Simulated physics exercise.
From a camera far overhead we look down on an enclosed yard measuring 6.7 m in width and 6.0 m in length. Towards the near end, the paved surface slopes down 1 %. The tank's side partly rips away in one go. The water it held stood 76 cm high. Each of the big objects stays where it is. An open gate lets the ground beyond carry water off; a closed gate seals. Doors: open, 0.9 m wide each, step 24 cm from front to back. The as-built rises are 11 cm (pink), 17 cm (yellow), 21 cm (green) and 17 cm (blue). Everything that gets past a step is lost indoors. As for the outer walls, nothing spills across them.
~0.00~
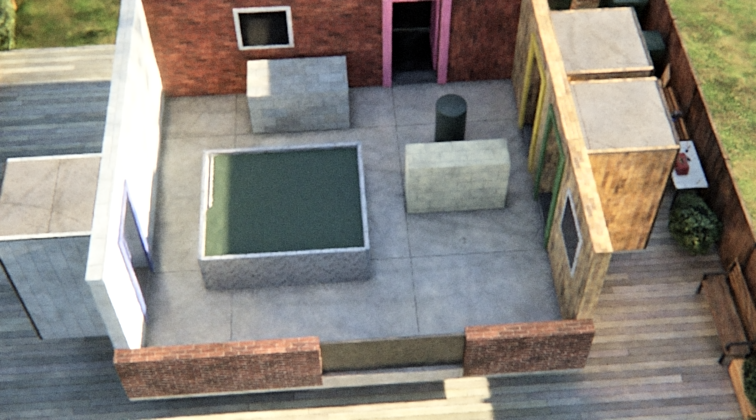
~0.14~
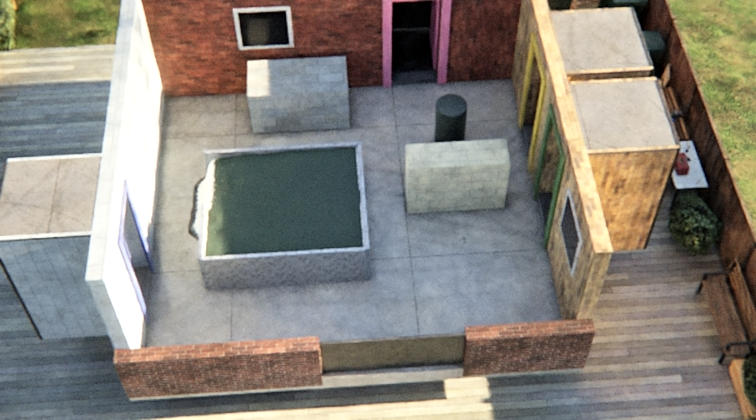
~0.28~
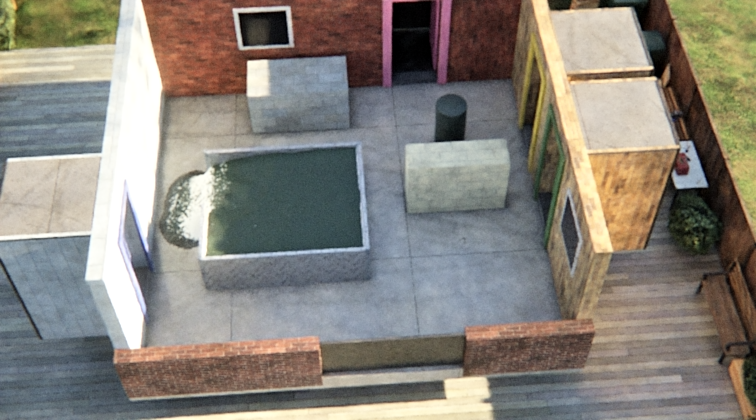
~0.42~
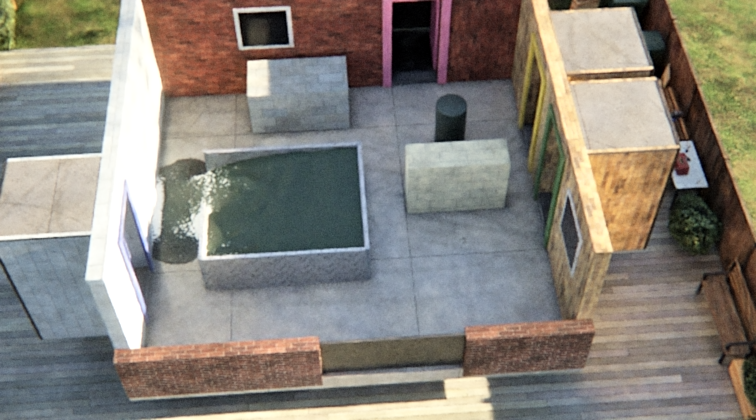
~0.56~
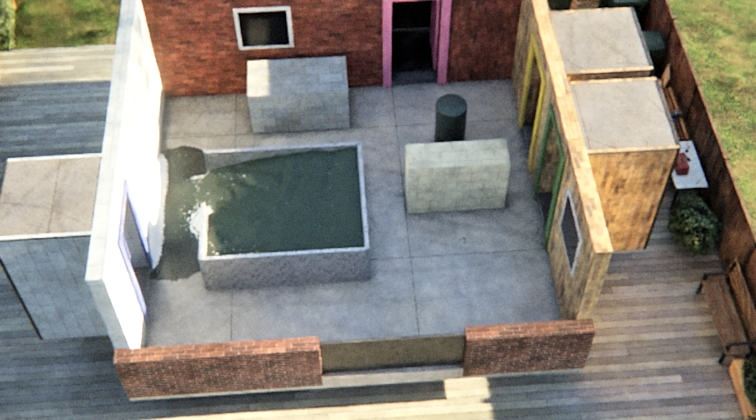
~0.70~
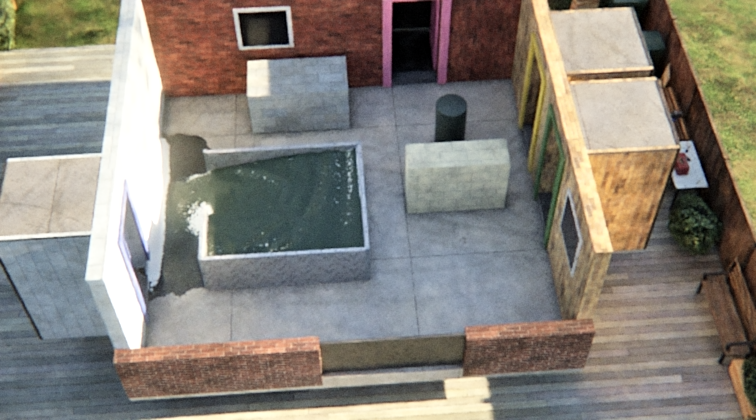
A walled yard seen from above, with dark water bursting from the left side of a tank and spreading across grey paving.
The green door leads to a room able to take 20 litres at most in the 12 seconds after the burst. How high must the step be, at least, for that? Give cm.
About 12 cm.
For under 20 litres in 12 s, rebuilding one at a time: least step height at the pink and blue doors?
Roughly 9.0 cm for the pink door and roughly 8.5 cm for the blue door.
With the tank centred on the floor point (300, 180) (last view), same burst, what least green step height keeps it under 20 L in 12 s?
Then roughly 12.5 cm.
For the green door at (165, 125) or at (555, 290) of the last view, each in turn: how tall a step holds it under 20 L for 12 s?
About 30 cm, then about 14.0 cm.
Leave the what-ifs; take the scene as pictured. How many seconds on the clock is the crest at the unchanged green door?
It peaks at about 11.5 s.
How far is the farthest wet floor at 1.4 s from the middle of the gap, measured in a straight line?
Reach: Approx. 3.4 m.
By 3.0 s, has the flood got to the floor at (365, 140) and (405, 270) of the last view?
Note: Point one not yet reached; point two not yet reached.
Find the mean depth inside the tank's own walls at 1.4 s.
Some 57 cm.
After 1.4 s water covers 20 % of the floor, deepest (62 cm) near (157, 203); it has not reached the green door.
After 3.0 s water covers 45 % of the floor, deepest (48 cm) near (250, 101); it has not reached the green door.
After 12.0 s water covers 100 % of the floor, deepest (18 cm) near (339, 169); 15 cm at the green door, 0 litres in over its 21 cm step.
At the green door as built, the water arrived by 5.1 s and peaked near 16 cm at 11.6 s.
With a step of 10.5 cm, 41 litres would have come in within the 12 s; with 14.5 cm, 3 litres. So under 20 litres takes about 12 cm.
